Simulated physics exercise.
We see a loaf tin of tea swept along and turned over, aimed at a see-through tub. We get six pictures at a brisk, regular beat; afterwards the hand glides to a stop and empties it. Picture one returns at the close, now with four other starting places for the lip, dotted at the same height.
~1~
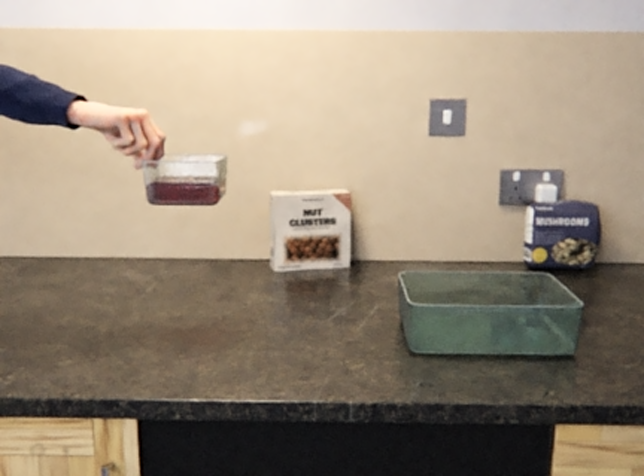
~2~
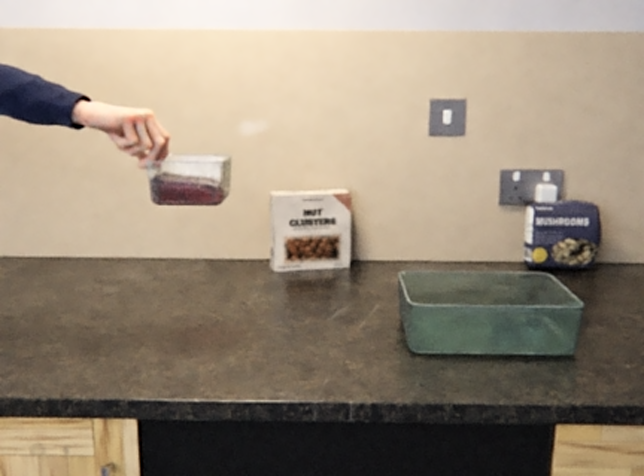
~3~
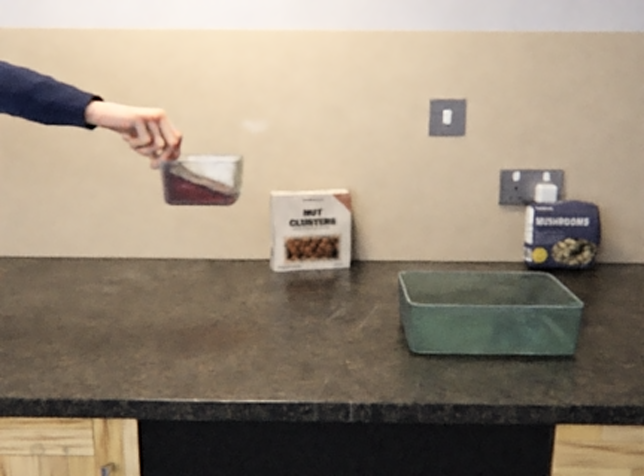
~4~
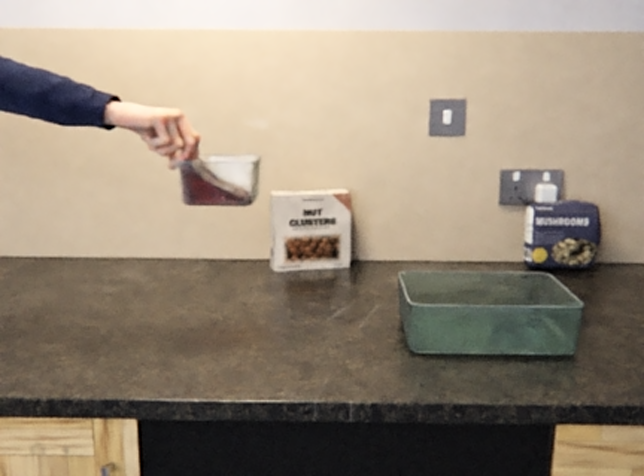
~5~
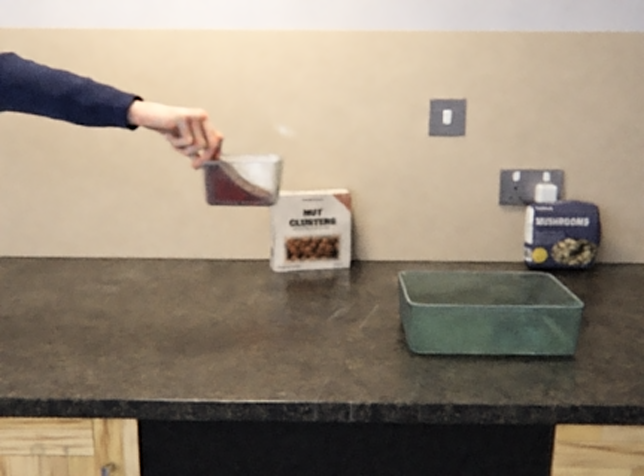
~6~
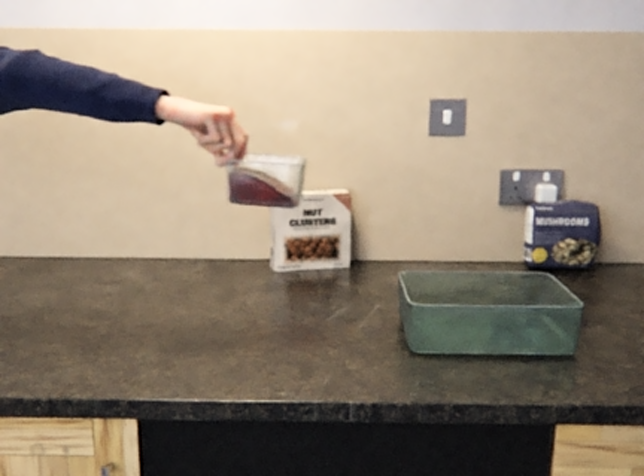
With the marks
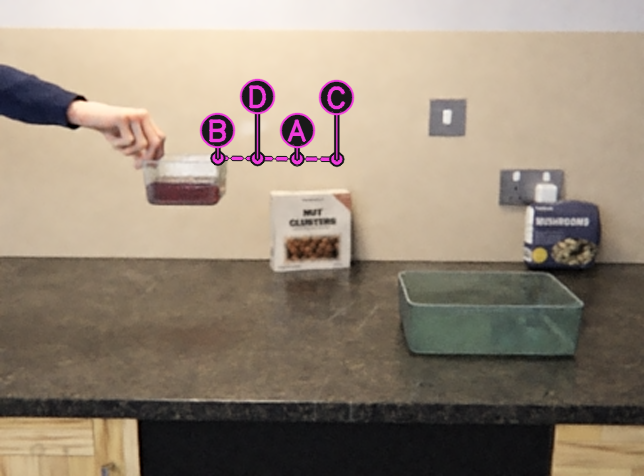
At first, a hand at the left holds a small clear container of dark red liquid above a dark countertop, with an empty greenish see-through tub at the right. The hand then carries it steadily rightward, the liquid sloping inside, until it is partly in front of the nut clusters box.
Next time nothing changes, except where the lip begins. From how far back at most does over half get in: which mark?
Take D.
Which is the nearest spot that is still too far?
Here it is spot B.
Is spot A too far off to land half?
No.
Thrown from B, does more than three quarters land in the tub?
No.
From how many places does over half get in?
Three of them.
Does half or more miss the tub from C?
No, that is safe.
In magenta, A at (297, 158); B at (217, 158); C at (336, 159); D at (257, 158).
With A, about 83 % lands in the tub, 10 % falls short and 6 % goes beside or beyond.
With B, about 39 % lands in the tub, 57 % falls short and 5 % goes beside or beyond.
With C, about 73 % lands in the tub, 3 % falls short and 24 % goes beside or beyond.
With D, about 61 % lands in the tub, 31 % falls short and 7 % goes beside or beyond.
